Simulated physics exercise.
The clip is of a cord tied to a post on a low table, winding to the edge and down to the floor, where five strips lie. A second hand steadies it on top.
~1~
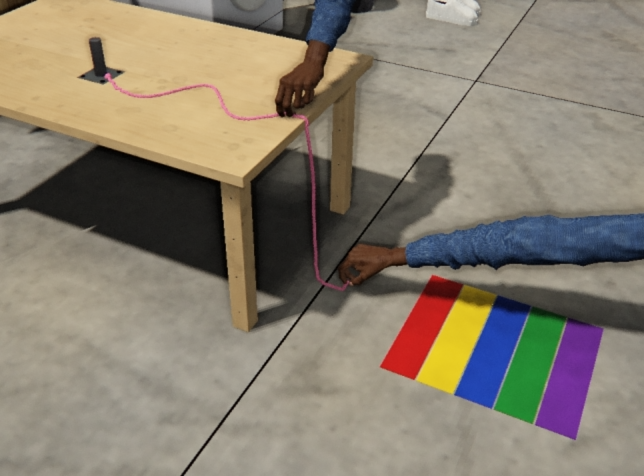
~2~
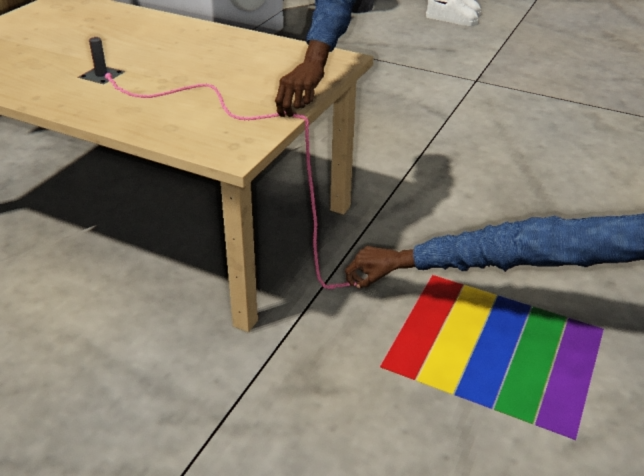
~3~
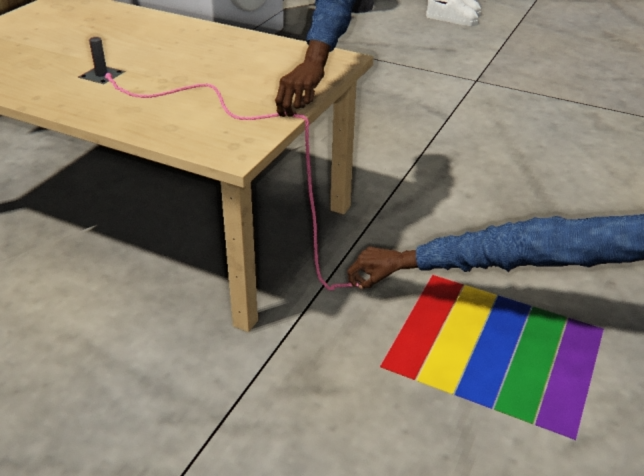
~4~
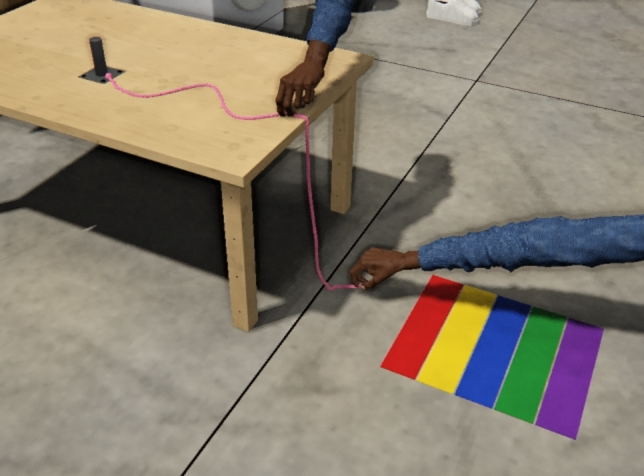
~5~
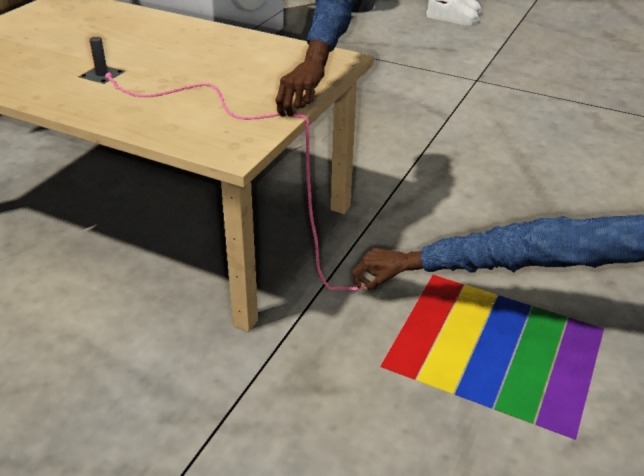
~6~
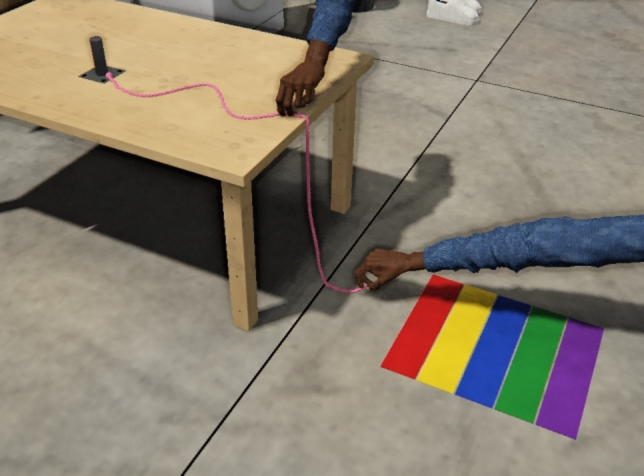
A hand near the floor draws the pink cord's end slightly to the right.
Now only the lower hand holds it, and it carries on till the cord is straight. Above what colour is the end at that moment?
The end stops over the green strip.
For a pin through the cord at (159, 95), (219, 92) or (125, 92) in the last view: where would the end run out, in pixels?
Try by try, around (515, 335), (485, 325) and (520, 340).
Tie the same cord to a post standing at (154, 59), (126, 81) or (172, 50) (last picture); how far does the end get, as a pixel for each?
Near (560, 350), (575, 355) and (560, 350).
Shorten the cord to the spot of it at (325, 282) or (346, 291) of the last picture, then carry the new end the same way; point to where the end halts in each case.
Try by try, around (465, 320) and (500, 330).
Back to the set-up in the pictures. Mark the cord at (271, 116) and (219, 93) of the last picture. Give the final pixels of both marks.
At (322, 141), then (245, 106).
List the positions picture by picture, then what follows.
The first picture shows end (348, 282); red (407, 355); yellow (443, 368); blue (481, 381); green (521, 395); purple (561, 410).
The second picture shows end (356, 284); cord through (121, 89) (192, 87) (232, 116) (307, 127) (313, 200) (317, 265).
The third picture shows end (358, 285).
The fourth picture shows end (360, 285); cord through (121, 89) (192, 87) (232, 115) (307, 127) (311, 200) (317, 265).
The fifth picture shows end (363, 286).
The sixth picture shows end (365, 286); cord through (121, 89) (193, 86) (232, 115) (307, 126) (309, 199) (319, 264).
A little later, end near (462, 319); over yellow.
Next, end near (508, 334); over blue.
When it is tight, end near (534, 343); over green. It gets as far as the green strip.
